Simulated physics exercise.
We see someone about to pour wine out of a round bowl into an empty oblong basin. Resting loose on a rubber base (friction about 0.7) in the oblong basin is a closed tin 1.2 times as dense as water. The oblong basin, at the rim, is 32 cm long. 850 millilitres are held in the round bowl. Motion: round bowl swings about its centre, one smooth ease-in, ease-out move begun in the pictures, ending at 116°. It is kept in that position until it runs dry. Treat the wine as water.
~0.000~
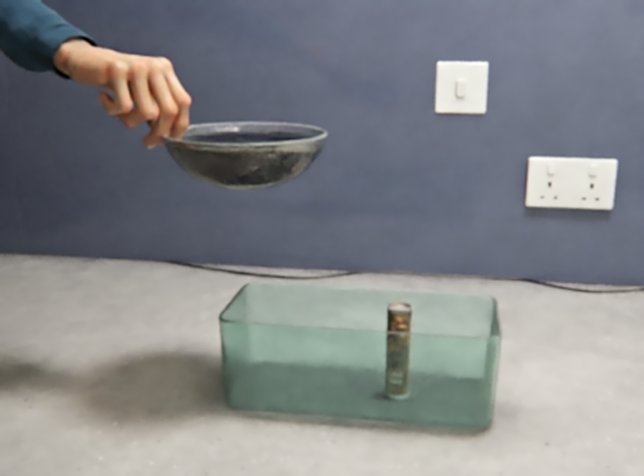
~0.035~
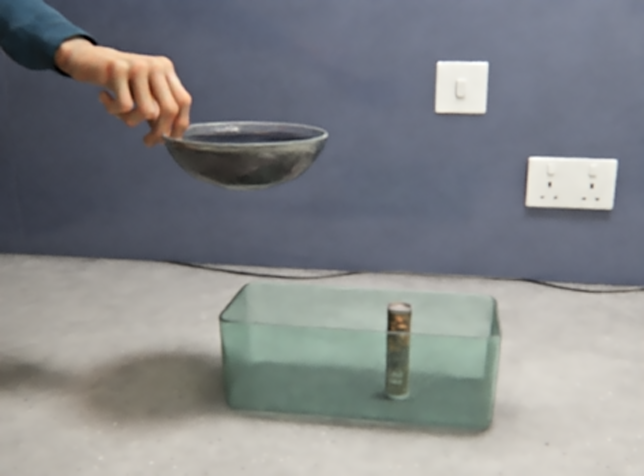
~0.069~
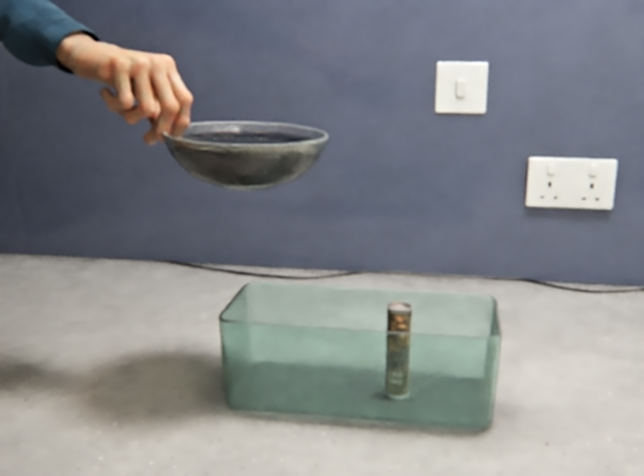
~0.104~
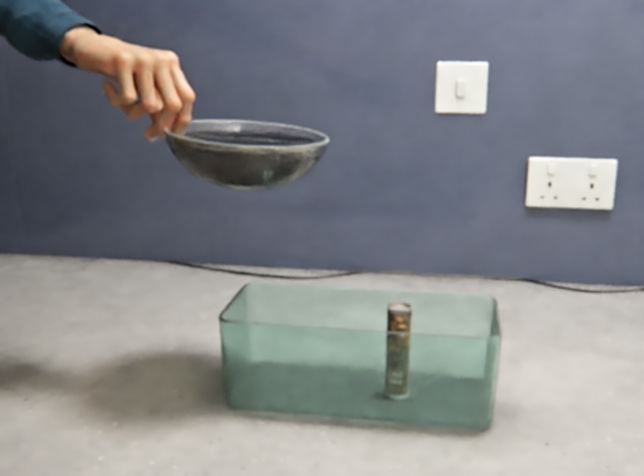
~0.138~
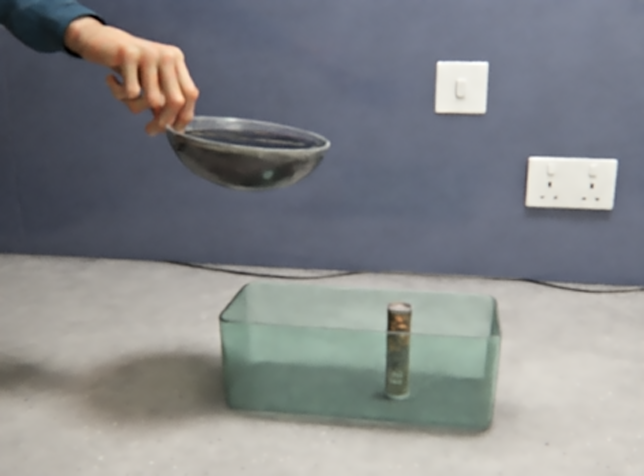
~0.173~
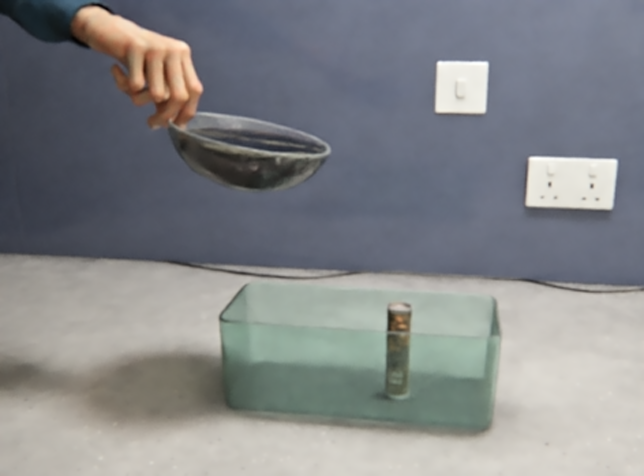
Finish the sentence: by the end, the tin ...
By the end, the tin has toppled.
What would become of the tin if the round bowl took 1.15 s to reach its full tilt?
Result: Tin upright.
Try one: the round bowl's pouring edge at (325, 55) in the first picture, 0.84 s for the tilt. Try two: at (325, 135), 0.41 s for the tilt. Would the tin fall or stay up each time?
In the first try it remains standing; in the second it comes down.
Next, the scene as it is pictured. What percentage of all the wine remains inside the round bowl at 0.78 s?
Around 0 percent of it.
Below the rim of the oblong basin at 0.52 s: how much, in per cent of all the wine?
Around 24%.
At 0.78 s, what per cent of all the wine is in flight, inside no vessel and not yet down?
Near 3 percent.
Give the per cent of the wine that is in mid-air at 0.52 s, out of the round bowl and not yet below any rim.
Around 66 percent.
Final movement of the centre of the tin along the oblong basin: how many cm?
Net tin displacement: Roughly 6.0 cm.
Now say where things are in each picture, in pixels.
In the first frame, tilt 0°; pouring edge (325, 136); surface from (175, 140) to (322, 143); the oblong basin's rim runs from (233, 301) to (498, 317); the tin's top is at (399, 310).
In the second frame, tilt 1°; pouring edge (325, 137); surface from (175, 139) to (322, 143).
In the third frame, tilt 2°; pouring edge (326, 139); surface from (175, 138) to (322, 144).
In the fourth frame, tilt 4°; pouring edge (327, 143); surface from (176, 136) to (323, 147).
In the fifth frame, tilt 8°; pouring edge (327, 148); surface from (178, 134) to (324, 149).
In the sixth frame, tilt 12°; pouring edge (328, 154); surface from (180, 132) to (327, 151).
Then, 0.52 s in, the tilt is 80° and 10 per cent is still to pour; the tin stands where it began.
Then, 0.78 s in, the tilt is 115° and 0 per cent is still to pour; the tin leans 4°.
Then, 1.05 s in, the tilt is 116° and 0 per cent is still to pour; the tin leans 26°.
Then, 1.34 s in, the tilt is 116° and 0 per cent is still to pour; the tin lies on its side.
Finally, the tin lies on its side.
